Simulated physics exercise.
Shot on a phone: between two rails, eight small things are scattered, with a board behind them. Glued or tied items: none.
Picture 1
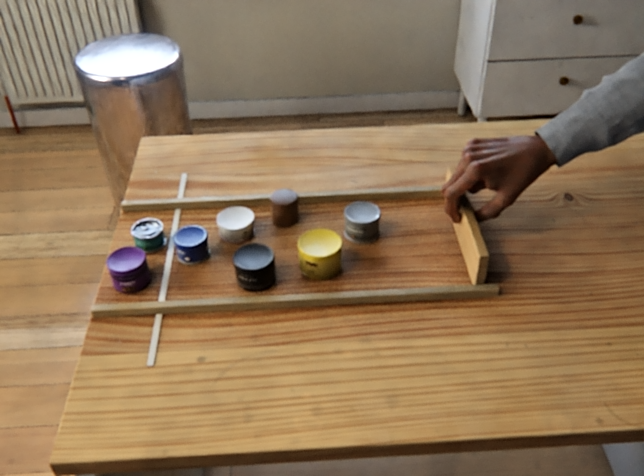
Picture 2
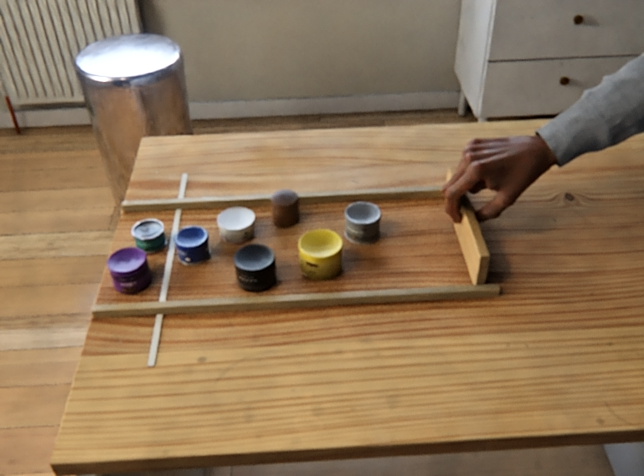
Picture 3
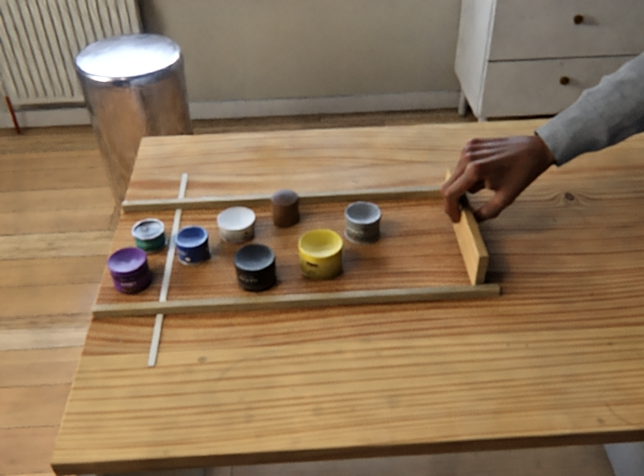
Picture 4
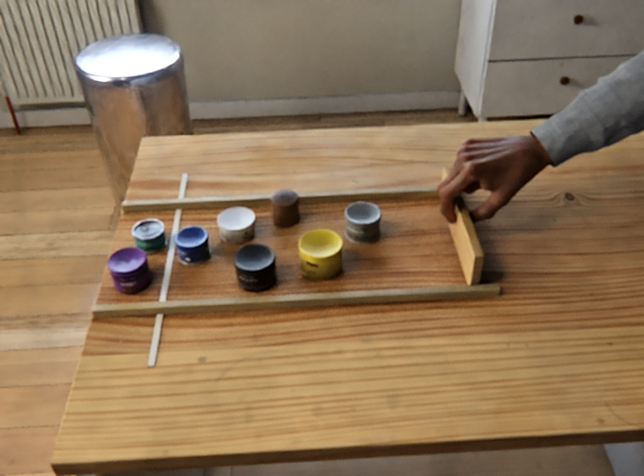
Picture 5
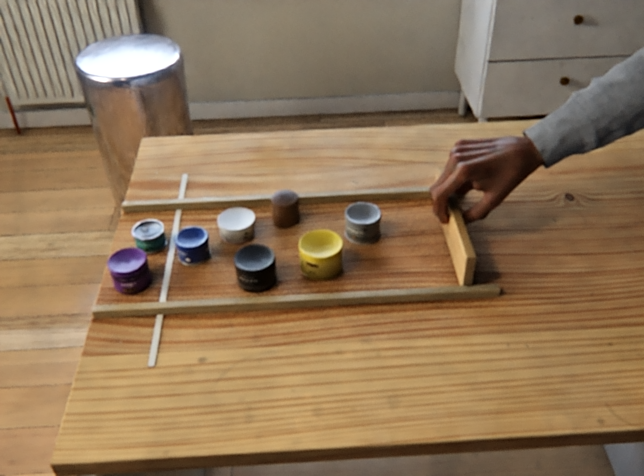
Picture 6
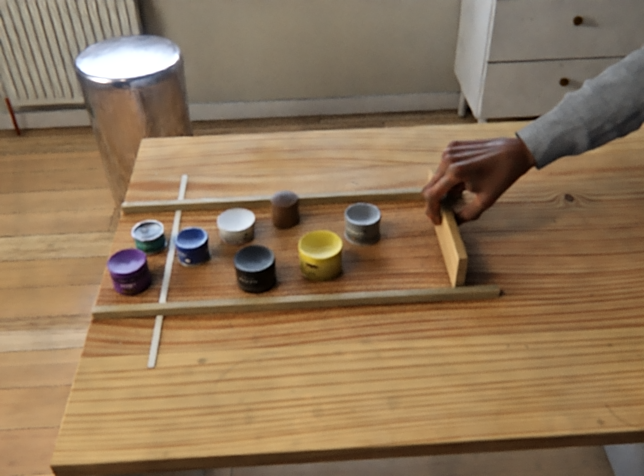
In a room with a radiator, a metal bin and white drawers, a wooden table is seen from above at an angle. Between two wooden rails sit purple, turquoise and blue pots near a pale strip at left, with white, brown, black, yellow and grey ones further right. A hand holding an upright board at the right slides it slightly left, while the pots and camera stay practically still.
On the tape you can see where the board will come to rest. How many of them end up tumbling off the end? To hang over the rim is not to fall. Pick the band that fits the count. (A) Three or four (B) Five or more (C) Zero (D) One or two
One or two.
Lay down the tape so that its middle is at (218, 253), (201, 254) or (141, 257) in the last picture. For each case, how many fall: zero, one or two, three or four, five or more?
Results per position - no fall at all / none / 3 or 4.
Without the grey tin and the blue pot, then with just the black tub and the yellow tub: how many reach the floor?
The number is 0 for the first case and 0 for the second.
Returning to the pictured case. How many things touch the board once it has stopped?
The count in contact is 4.
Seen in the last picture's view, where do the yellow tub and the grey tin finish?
You'll see the yellow tub at (146, 256), with the grey tin at (154, 231).
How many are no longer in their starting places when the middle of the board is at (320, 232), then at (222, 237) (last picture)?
By the first moment it's 2, by the second it's 7.
A little later, none off yet; purple tub at rest near (130, 272); turquoise pot at rest near (150, 238); blue pot at rest near (193, 247).
Next, none off yet; purple tub at rest near (130, 272); turquoise pot moving near (144, 237); blue pot shifted about its own width near (169, 244).
When it is over, the number that fall off is one or two; down, turquoise pot.
